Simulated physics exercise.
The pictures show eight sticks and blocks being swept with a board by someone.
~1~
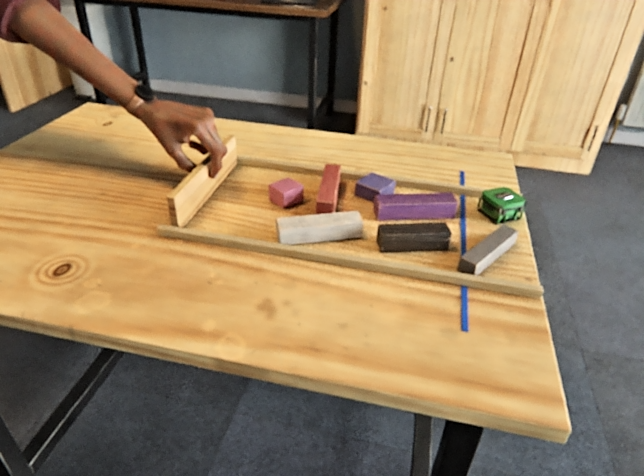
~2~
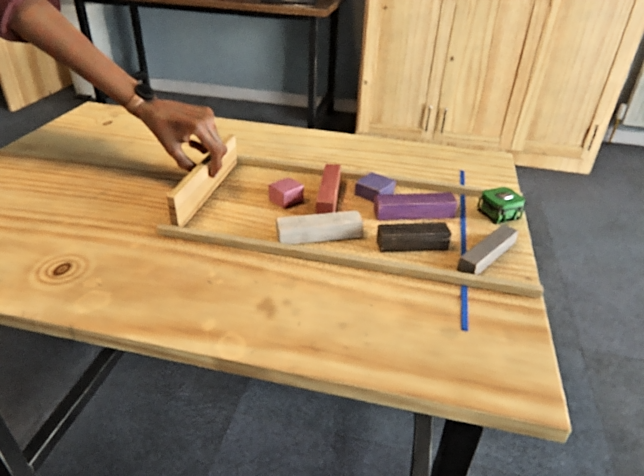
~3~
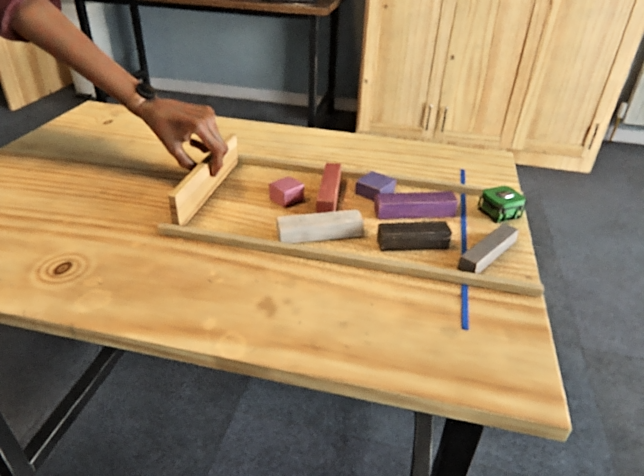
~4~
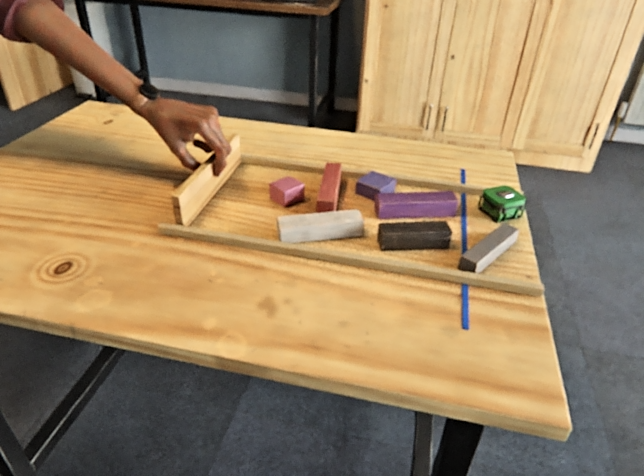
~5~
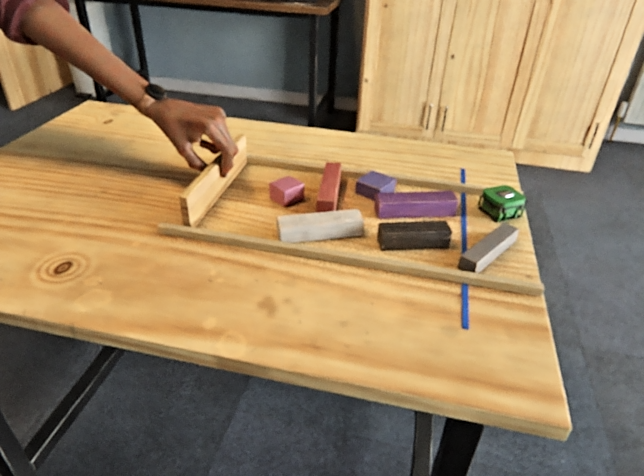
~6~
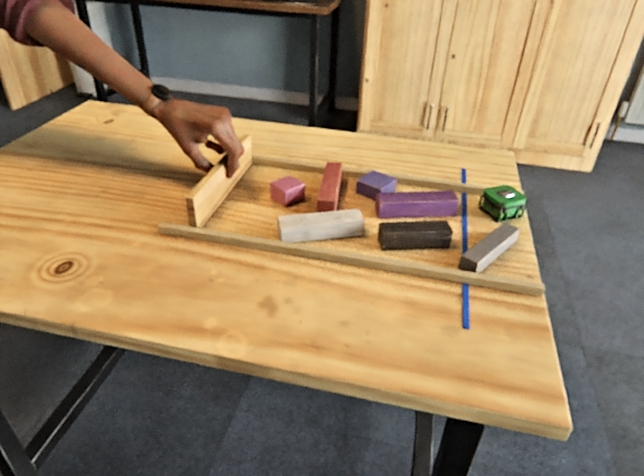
A hand slides a wooden board slightly right toward the still, colourful blocks.
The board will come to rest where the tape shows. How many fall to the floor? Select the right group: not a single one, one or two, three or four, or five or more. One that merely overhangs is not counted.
The right group is three or four.
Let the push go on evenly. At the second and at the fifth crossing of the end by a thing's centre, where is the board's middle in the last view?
Roughly (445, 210) and then roughly (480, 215).
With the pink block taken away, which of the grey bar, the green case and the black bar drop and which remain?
The grey bar is lost; the green case drops off; the black bar stays on.
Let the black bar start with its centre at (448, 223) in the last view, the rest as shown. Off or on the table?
In the end it falls away.
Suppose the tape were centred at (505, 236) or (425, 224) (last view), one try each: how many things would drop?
Respectively 7 and 1.
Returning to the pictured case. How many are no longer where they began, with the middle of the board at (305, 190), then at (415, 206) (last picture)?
Tally: First 3; then 8.
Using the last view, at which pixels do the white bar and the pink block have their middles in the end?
They end up close to (510, 249) and (479, 216).
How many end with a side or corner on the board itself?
It's 2.
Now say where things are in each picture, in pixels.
In the first frame, green case (501, 205); grey bar (489, 250); black bar (413, 237); board (206, 178); tape (463, 232).
In the second frame, grey bar (489, 250); pink block (286, 193).
In the third frame, black bar (414, 236); blue block (376, 187).
In the fourth frame, green case (502, 204); purple bar (416, 205).
In the fifth frame, grey bar (490, 248); red bar (330, 188).
In the sixth frame, green case (503, 203); grey bar (490, 248); black bar (415, 235); board (223, 178); tape (465, 230).
Soon after, none off yet; green case at rest near (503, 203); grey bar at rest near (490, 248); black bar at rest near (415, 235).
After that, none off yet; green case at rest near (503, 203); grey bar at rest near (490, 248); black bar displaced a little near (422, 240).
And then, one off so far; green case on its way down near (527, 314); grey bar displaced a little near (526, 257); black bar displaced about its own width near (483, 253).
In the end, the number that fall off is three or four; gone, purple bar, grey bar and green case.
